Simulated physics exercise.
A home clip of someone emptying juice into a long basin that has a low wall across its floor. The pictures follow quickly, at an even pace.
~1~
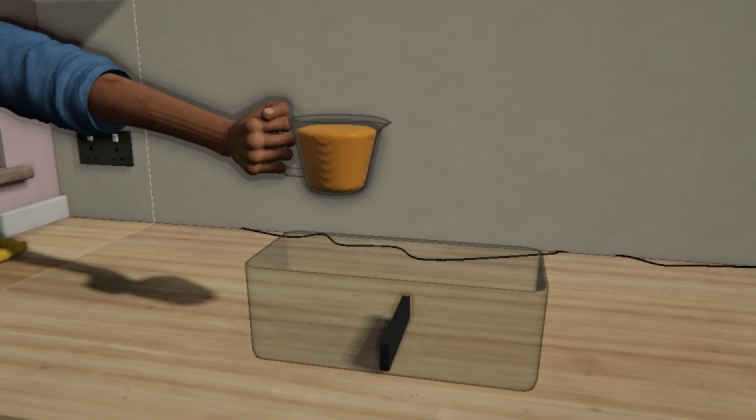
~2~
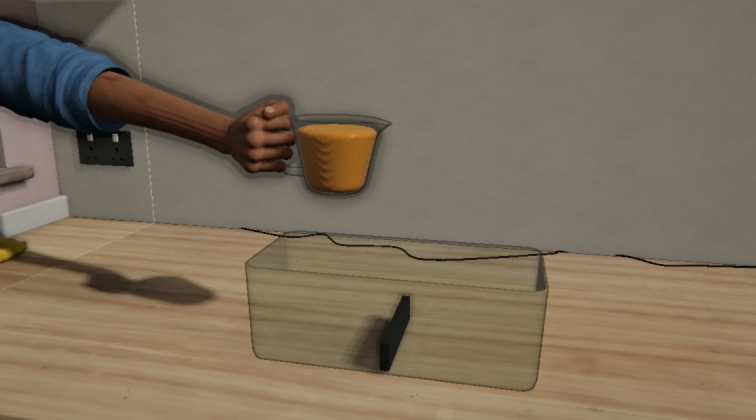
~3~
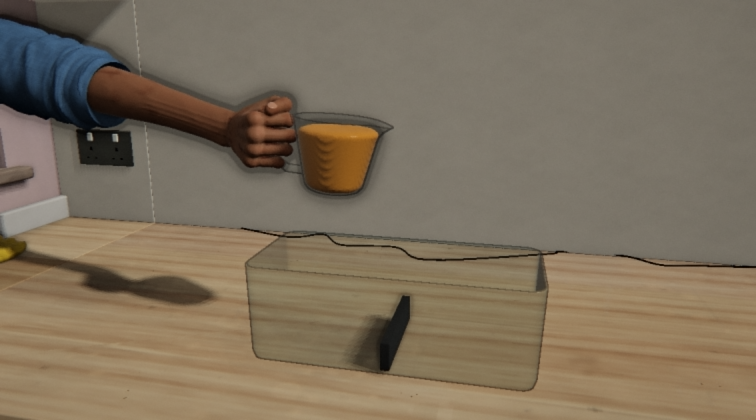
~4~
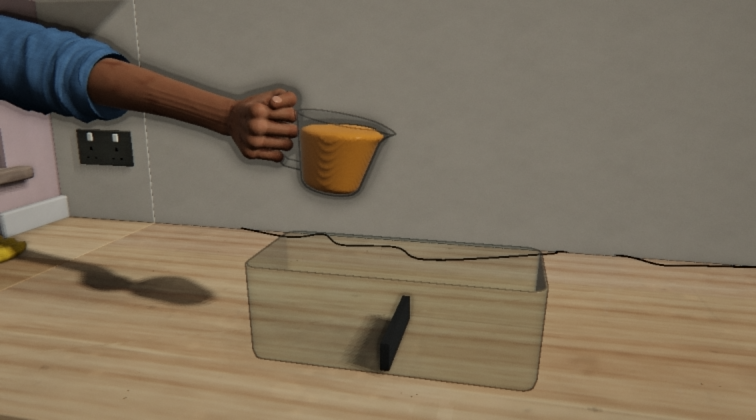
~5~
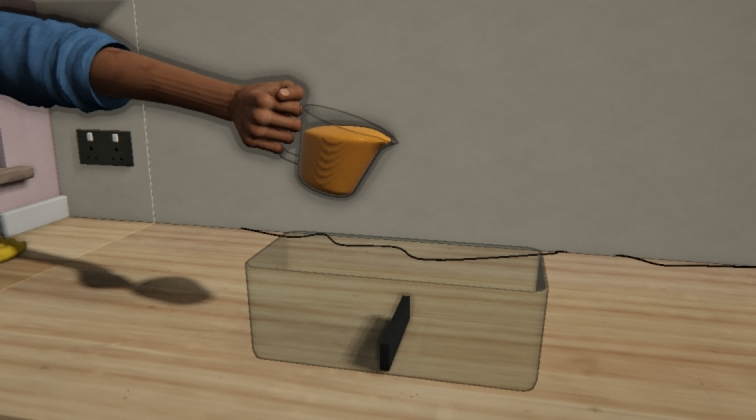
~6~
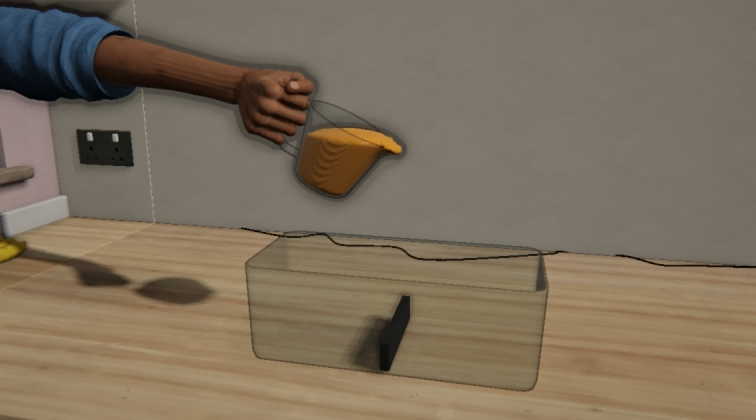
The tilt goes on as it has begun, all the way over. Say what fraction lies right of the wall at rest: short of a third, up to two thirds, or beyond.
It comes to above two thirds.
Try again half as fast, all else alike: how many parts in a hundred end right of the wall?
It comes to 95 per cent or so.
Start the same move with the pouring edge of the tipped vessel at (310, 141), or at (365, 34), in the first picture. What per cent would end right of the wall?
About 5 and 90 per cent.
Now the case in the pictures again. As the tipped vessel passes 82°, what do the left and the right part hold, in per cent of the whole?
Left: 0 %. Right: 25 %.
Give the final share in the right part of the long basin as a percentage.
Near 90 %.
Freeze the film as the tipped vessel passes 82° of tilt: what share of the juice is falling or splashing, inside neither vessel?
About 30 per cent.
A moment on, the tilt is 82° and 45 per cent is still to pour, 0 is left of the wall and 26 right of it.
Next, the tilt is 95° and 8 per cent is still to pour, 3 is left of the wall and 79 right of it.
Then the tilt is 95° and 0 per cent is still to pour, 6 is left of the wall and 91 right of it.
Later the tilt is 95° and 0 per cent is still to pour, 7 is left of the wall and 92 right of it.
In the end 7 per cent lies left of the wall, 92 right of it and 1 outside.
